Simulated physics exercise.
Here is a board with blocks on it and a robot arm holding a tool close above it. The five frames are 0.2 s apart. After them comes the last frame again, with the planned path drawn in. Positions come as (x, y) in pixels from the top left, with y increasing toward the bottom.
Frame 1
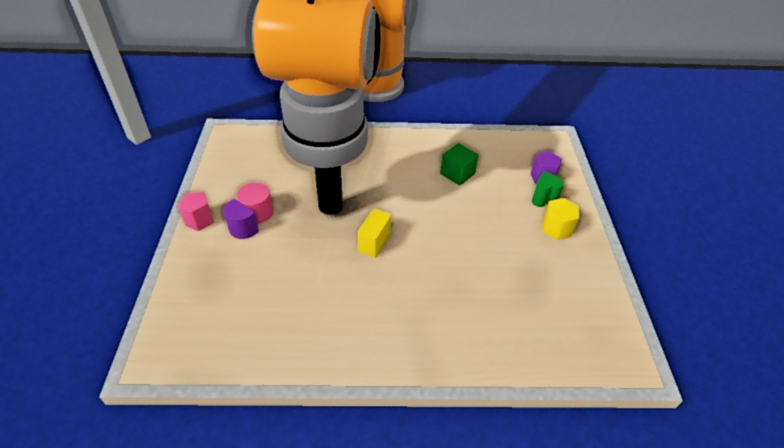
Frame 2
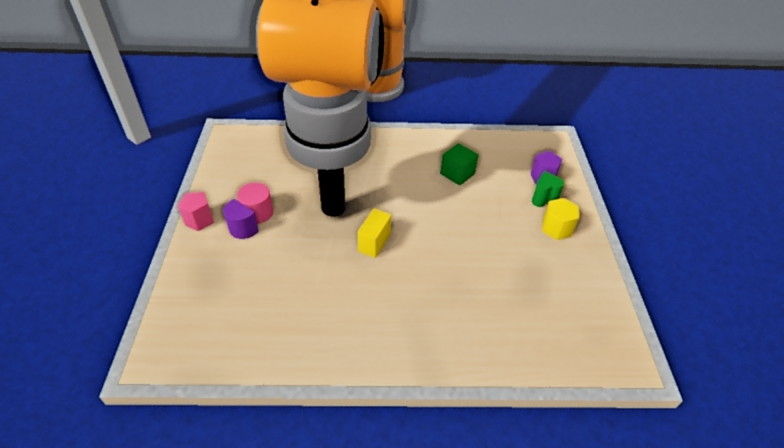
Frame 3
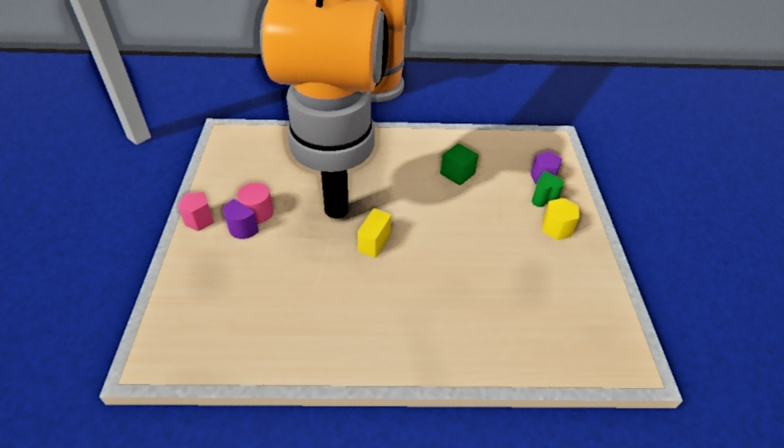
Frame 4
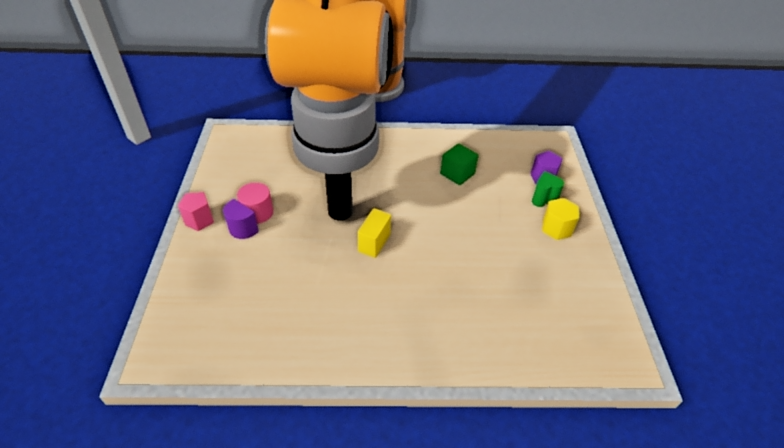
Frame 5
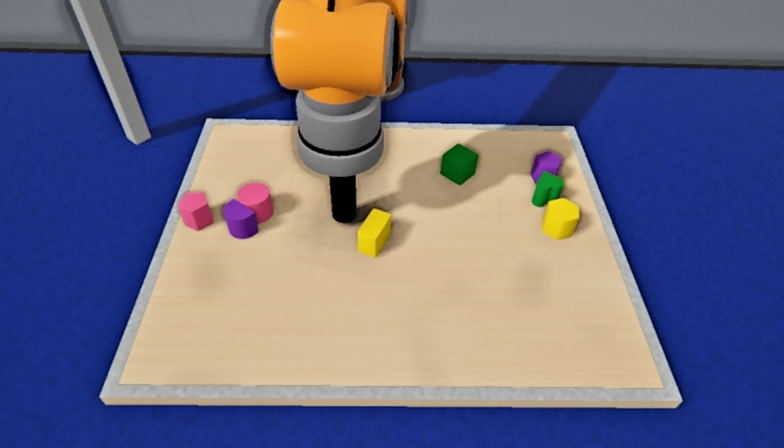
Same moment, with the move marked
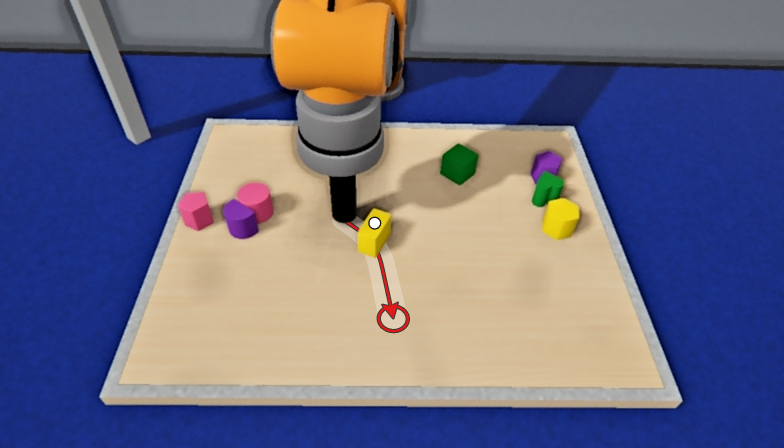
In this clip, a robot arm holds a black tool over a board scattered with colourful blocks, and the tool moves slightly right and a little toward the viewer, nearing the yellow oblong block, while all the blocks stay still.
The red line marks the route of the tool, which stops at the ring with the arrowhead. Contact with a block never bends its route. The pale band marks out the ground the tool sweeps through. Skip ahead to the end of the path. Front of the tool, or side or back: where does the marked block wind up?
The marked block won't stay at the front of the tool.
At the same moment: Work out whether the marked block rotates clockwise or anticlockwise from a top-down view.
Its rotation is counterclockwise.
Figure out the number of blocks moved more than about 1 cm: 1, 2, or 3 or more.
One moves.
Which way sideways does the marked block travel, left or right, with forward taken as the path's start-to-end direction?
The left.
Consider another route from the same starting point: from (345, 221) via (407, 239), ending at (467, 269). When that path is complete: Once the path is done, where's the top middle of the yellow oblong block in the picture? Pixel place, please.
It comes to (389, 234).
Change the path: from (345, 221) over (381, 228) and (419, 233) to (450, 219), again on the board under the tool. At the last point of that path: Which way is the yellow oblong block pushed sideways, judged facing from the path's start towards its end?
Sideways shift: Right.
The drawn path runs from (345, 221) over (373, 245) and (385, 279) to (393, 318); the dot is on the yellow oblong block.
The first path, step by step. One third of the way, tool at (373, 239); yellow oblong block at (390, 239), turned 10° clockwise.
Two thirds of the way, tool at (385, 274); yellow oblong block at (411, 262), turned 20° anticlockwise.
At the end, tool at (394, 313); yellow oblong block at (413, 263), turned 30° anticlockwise.
